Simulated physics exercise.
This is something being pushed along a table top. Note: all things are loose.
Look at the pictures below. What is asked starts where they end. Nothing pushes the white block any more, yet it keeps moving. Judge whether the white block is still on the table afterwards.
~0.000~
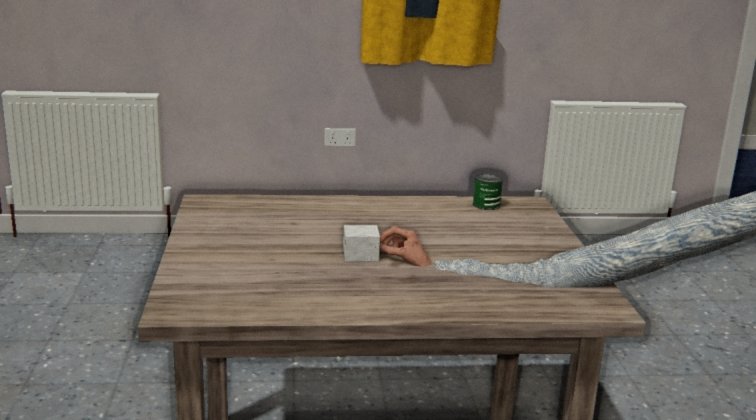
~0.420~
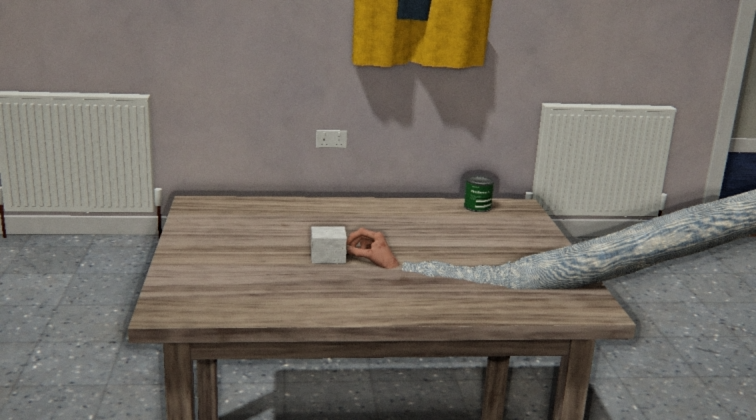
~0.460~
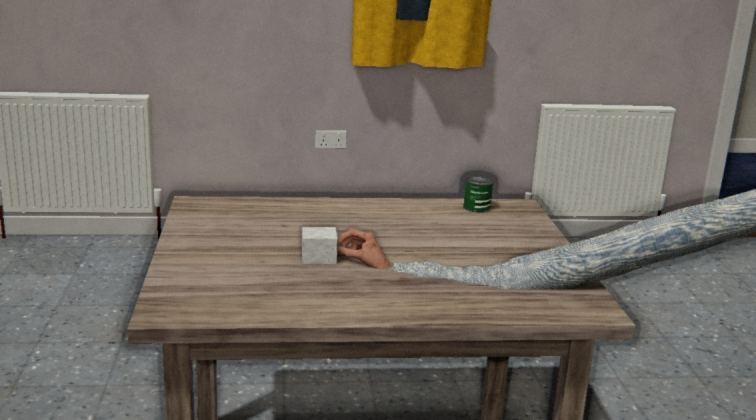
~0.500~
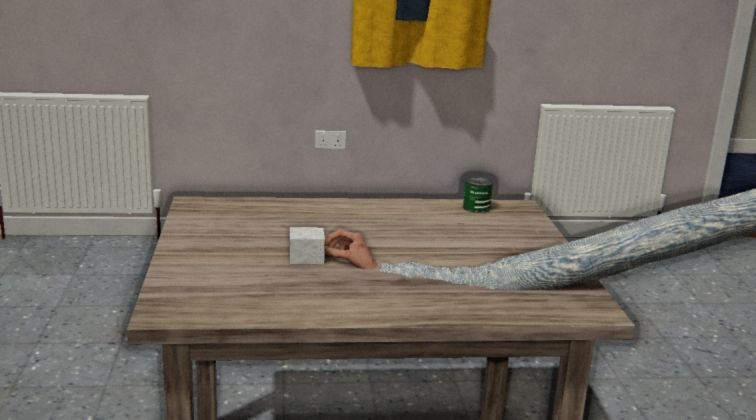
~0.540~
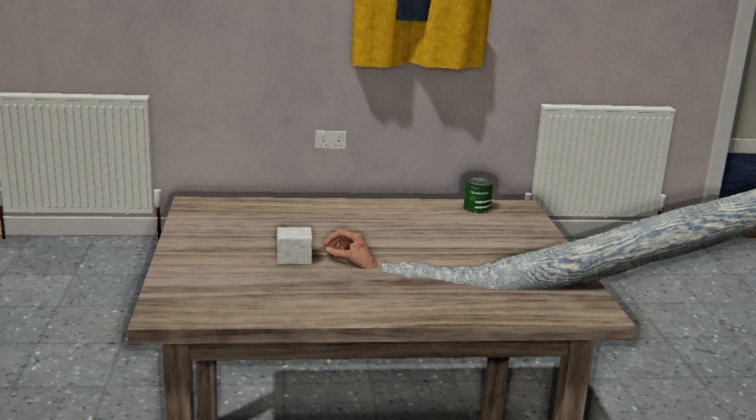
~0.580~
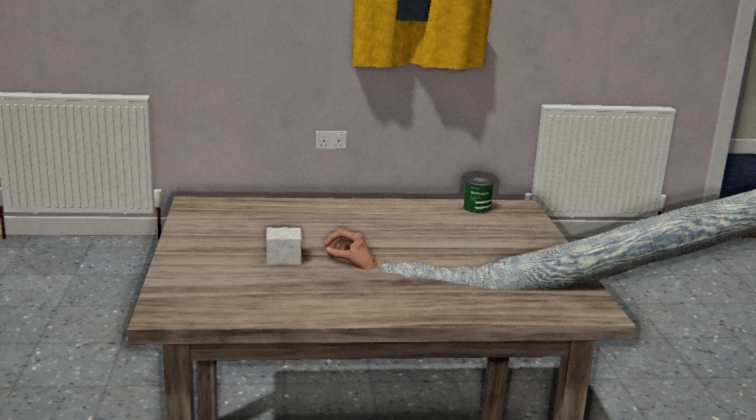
Kept on top.
After 0.68 s, white block shifted about its own width near (266, 246).
After 0.78 s, white block shifted about its own width near (261, 246).
In the end (1.3 s), moved from the start, white block. At the end, from the last picture's camera, white block near (261, 246).
